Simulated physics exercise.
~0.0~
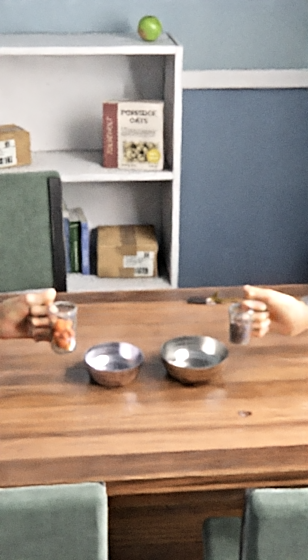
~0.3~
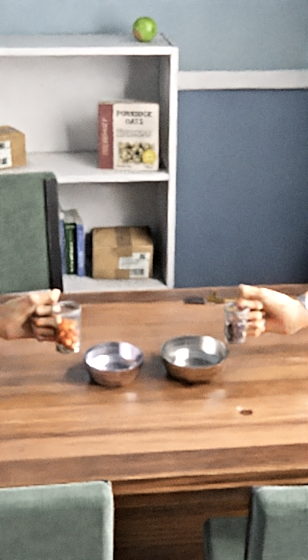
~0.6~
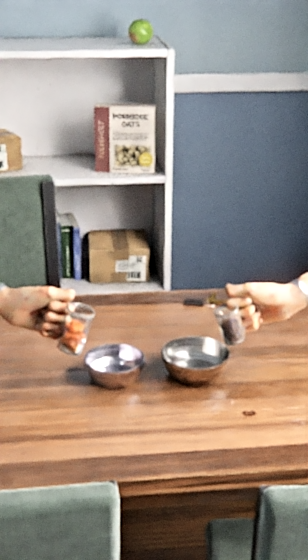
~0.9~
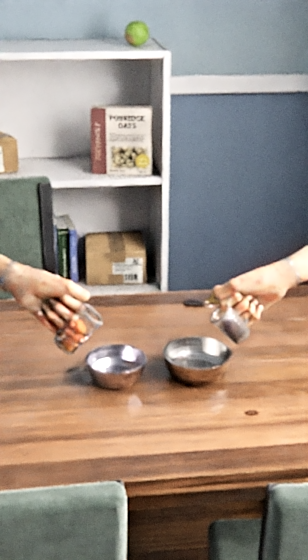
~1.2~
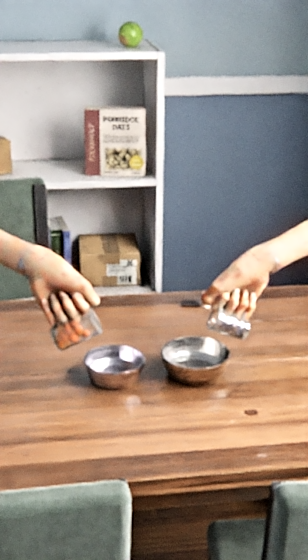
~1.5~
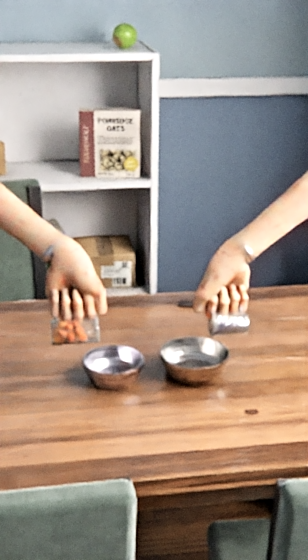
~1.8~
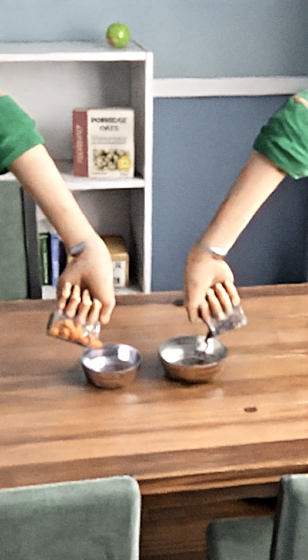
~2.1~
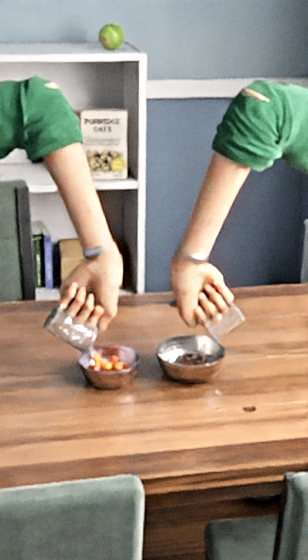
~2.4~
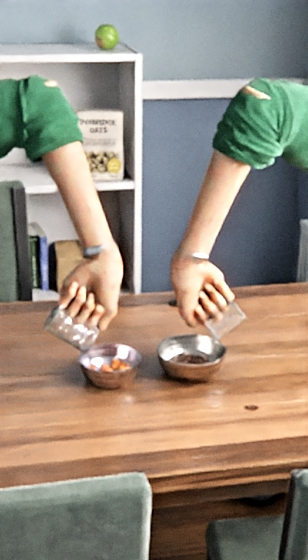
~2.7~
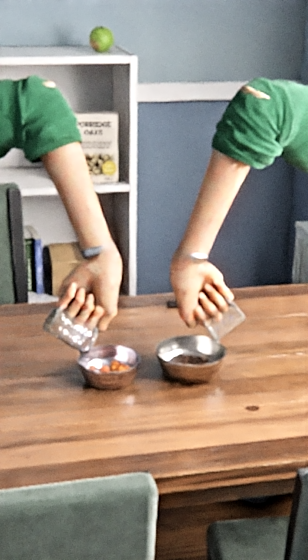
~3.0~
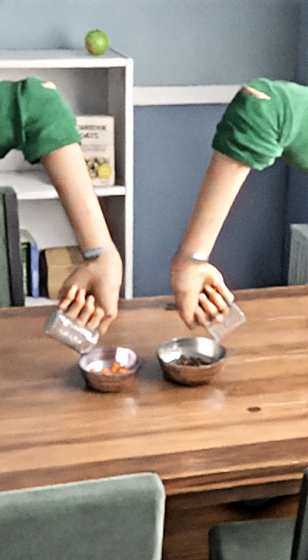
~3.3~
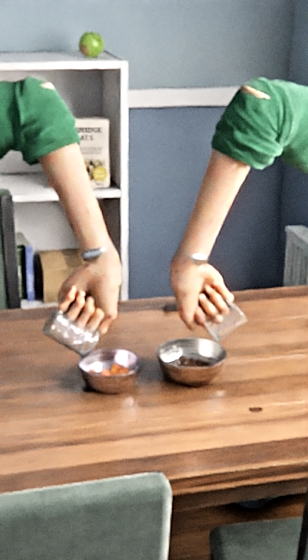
Two hands, one at each side of a wooden table seen from slightly above, hold small clear cups, the left with orange pieces and the right with dark ones. Two empty metal bowls sit between them, with green chairs around and a white shelf behind holding a box, books and a green ball-like fruit against a blue wall. As the view drifts slightly sideways, the hands tilt the cups inward, and green-sleeved arms come into sight. The pieces pour down into the bowls. Finally both cups stay upturned and empty, with orange pieces in the left bowl, dark ones in the right, and none on the table.
